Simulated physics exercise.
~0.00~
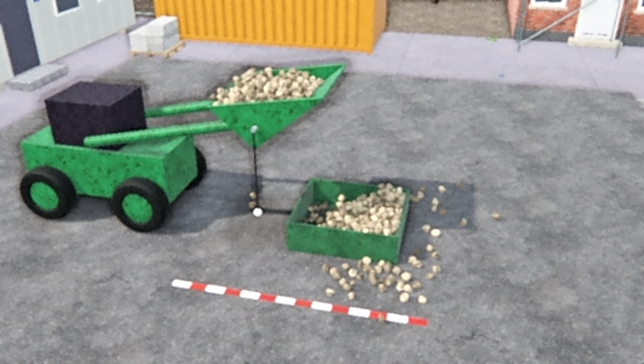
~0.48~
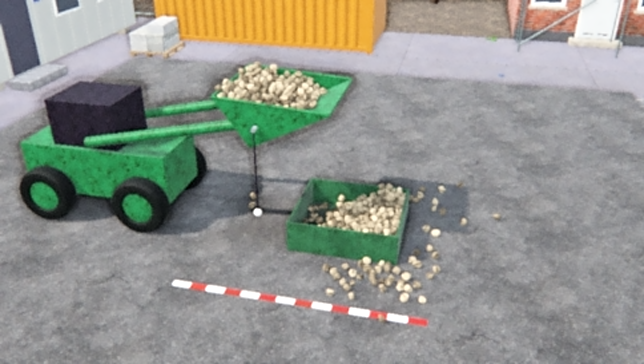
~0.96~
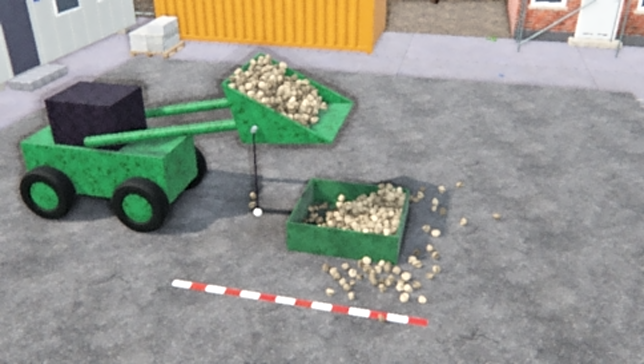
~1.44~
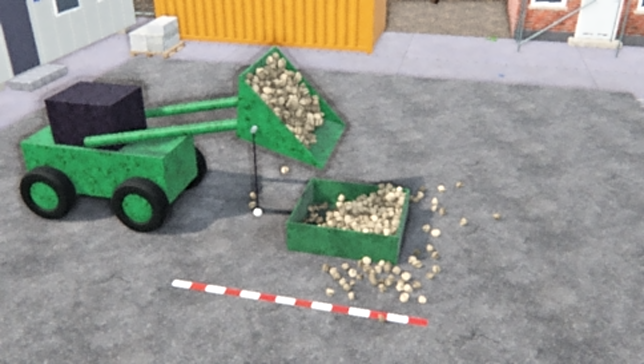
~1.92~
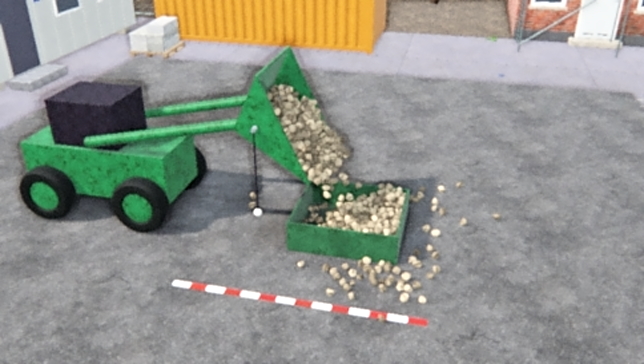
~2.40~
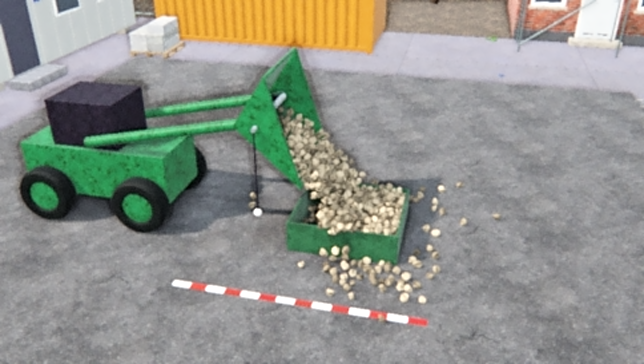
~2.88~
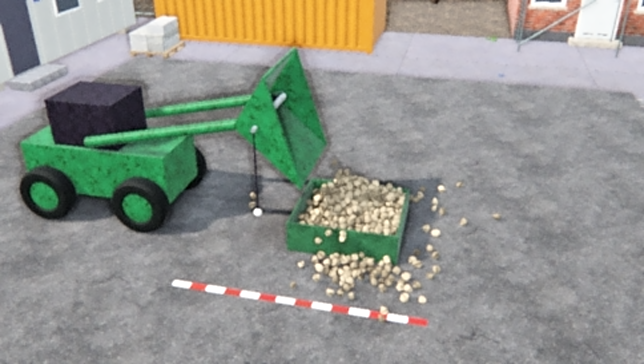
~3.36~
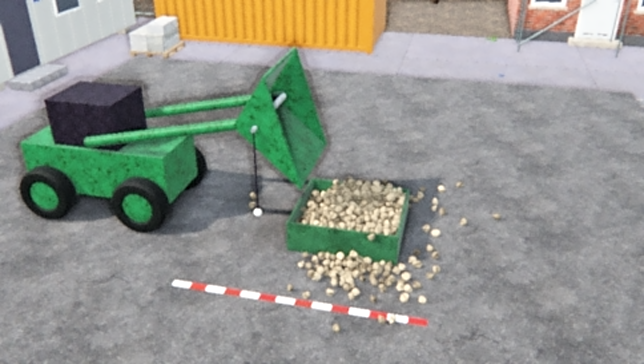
A green loader with a raised bucket full of pale stones tipped it steadily forward until they poured into the green bin in front, which already held some; most landed inside, a few spilled onto the ground nearby, and the emptied bucket stayed tilted.
